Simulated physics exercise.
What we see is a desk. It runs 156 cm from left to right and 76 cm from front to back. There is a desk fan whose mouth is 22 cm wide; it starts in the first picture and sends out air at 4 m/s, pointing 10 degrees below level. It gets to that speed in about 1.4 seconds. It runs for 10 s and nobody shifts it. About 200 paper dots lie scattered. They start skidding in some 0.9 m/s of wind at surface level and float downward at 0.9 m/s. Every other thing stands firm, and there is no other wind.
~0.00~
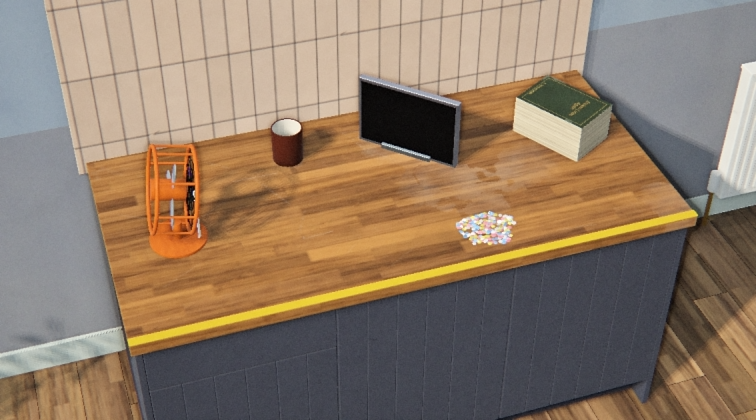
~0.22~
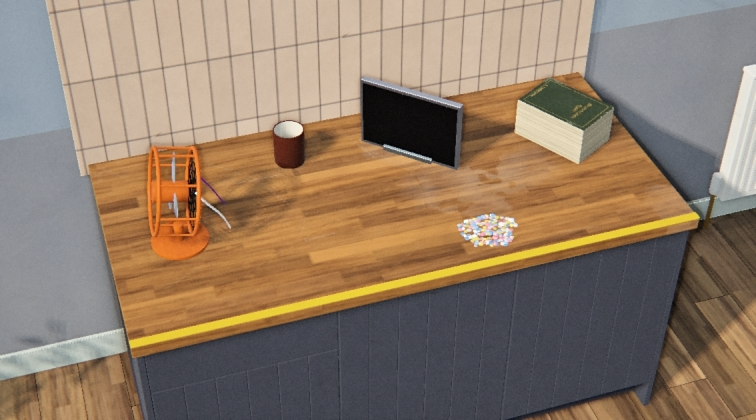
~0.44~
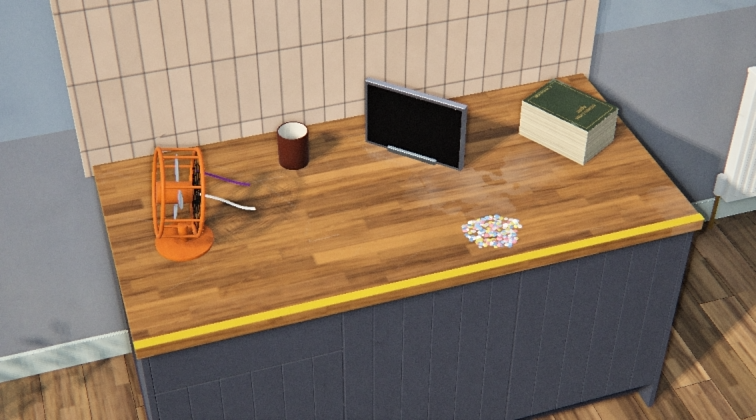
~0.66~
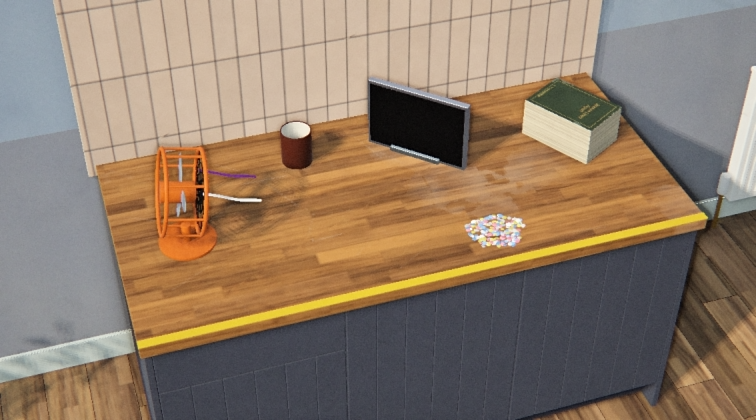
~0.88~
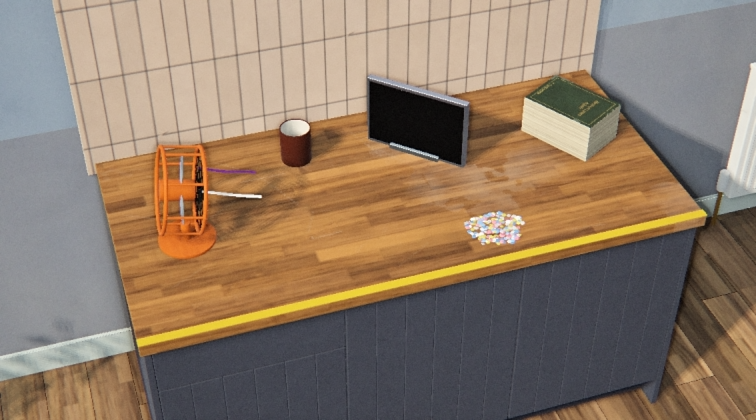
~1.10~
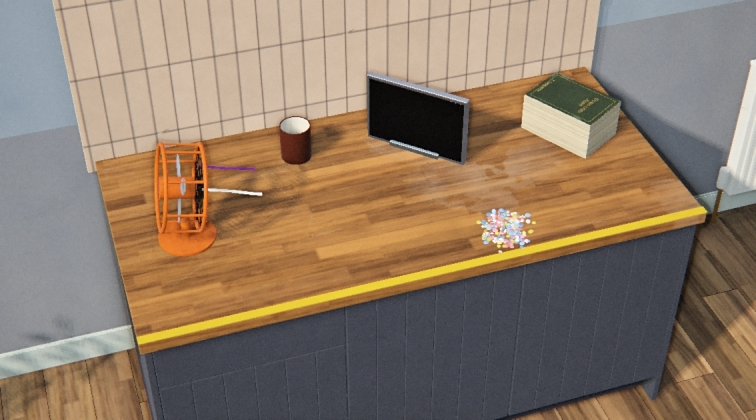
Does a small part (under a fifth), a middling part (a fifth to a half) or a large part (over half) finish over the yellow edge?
A large part.
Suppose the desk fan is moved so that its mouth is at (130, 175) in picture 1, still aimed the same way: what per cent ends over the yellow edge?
I'd put it at around 100 per cent.
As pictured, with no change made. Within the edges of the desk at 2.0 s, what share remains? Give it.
Close to 0 in a hundred are still there at that time.
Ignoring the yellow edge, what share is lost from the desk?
0 per cent.
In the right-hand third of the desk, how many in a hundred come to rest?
Near 0 %.
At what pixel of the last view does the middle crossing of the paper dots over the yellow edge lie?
Median crossing, approx. (567, 245).
After 2.0 s the count stands so, 100 % are over the yellow edge.
After 3.2 s the count stands so, 100 % are over the yellow edge.
After 5.5 s the count stands so, 100 % are over the yellow edge.
After 10.0 s, at the end, 100 % are over the yellow edge.
